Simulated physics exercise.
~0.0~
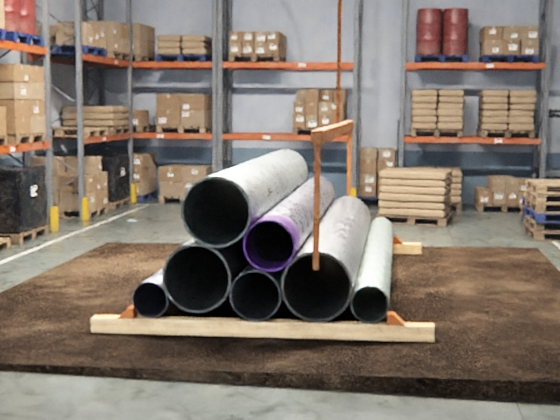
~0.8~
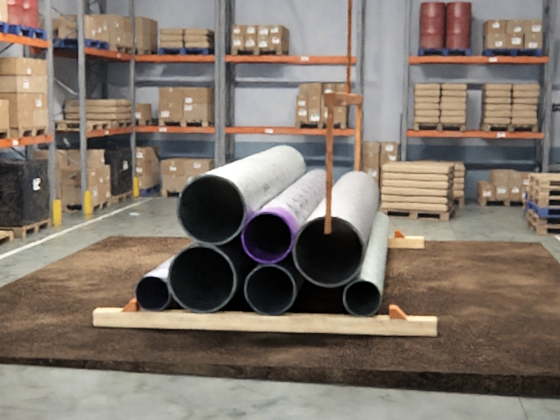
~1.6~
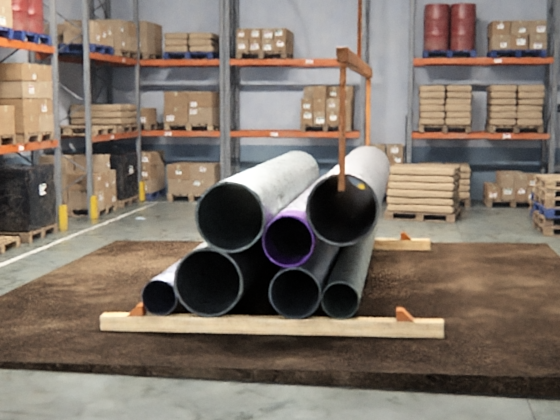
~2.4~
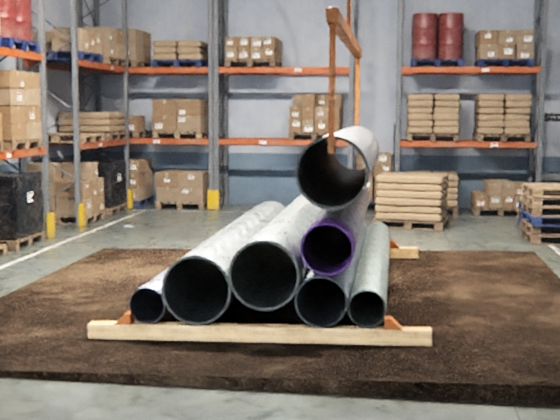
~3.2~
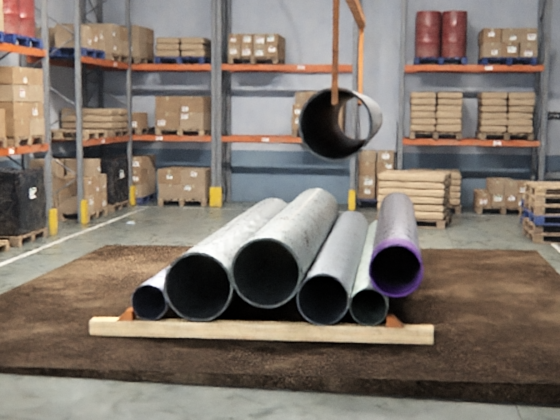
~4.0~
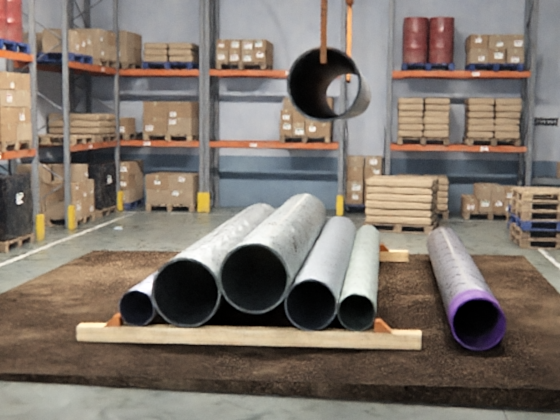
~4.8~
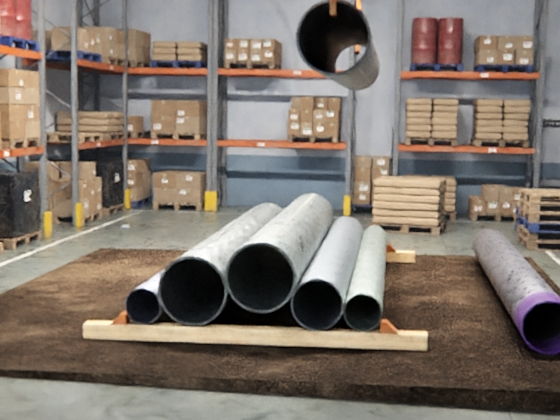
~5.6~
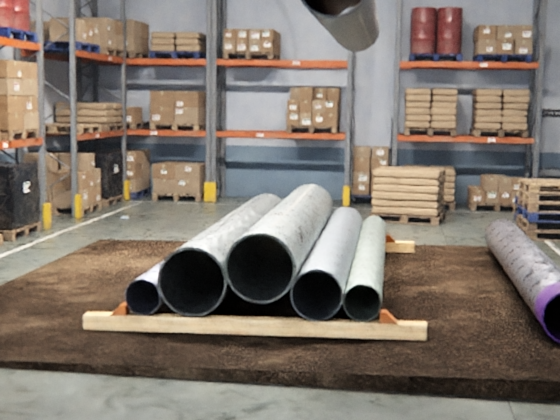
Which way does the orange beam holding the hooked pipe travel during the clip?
The orange beam moves upward, raising the hooked pipe out of the stack until the beam is out of view.
